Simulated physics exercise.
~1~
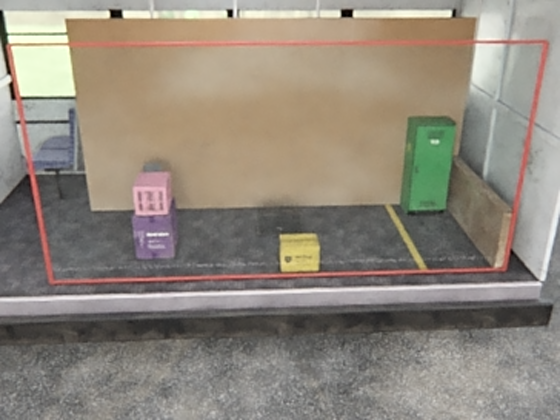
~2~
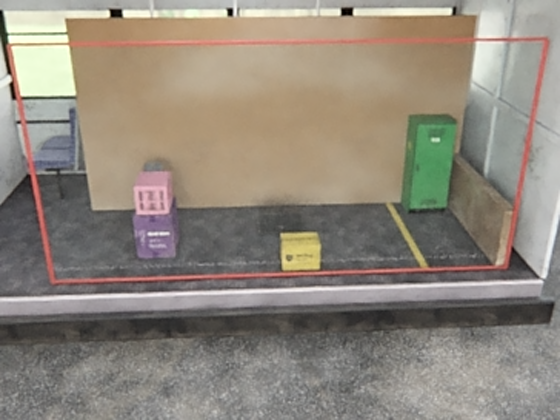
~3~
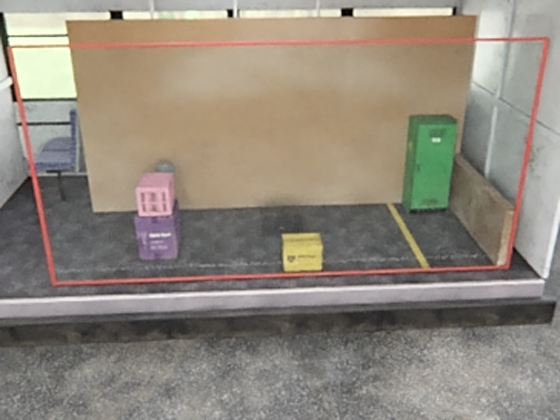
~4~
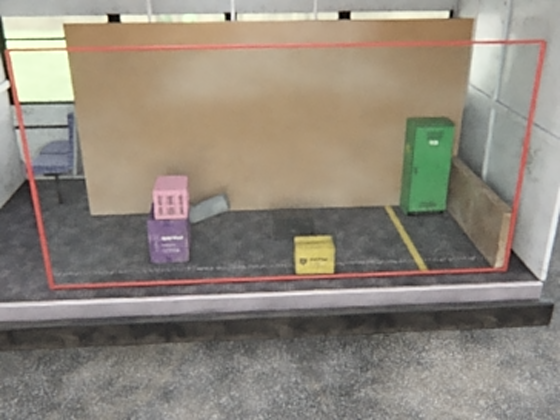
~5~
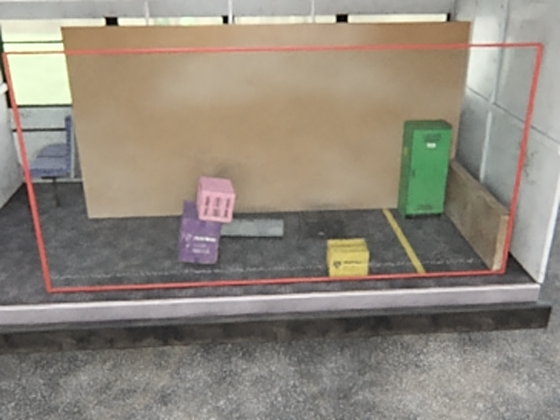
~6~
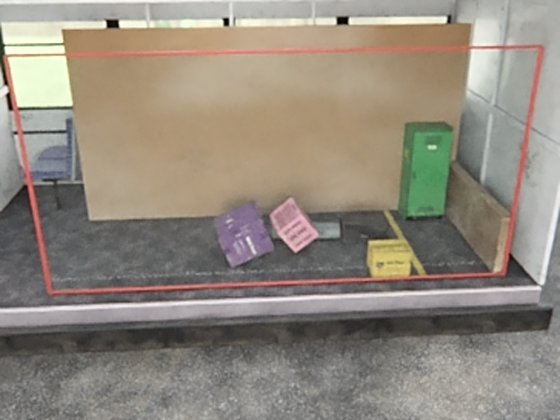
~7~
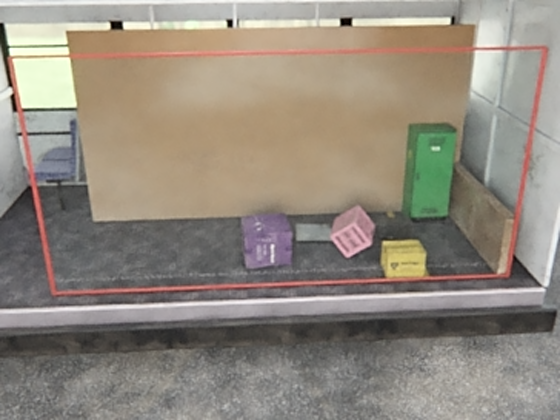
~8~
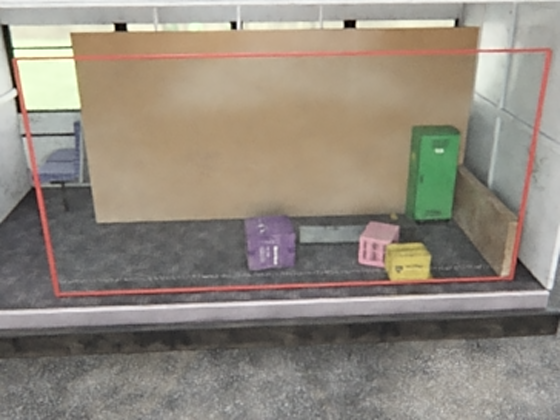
The purple box slides right and tips over, the pink crate tumbling toward the yellow box.
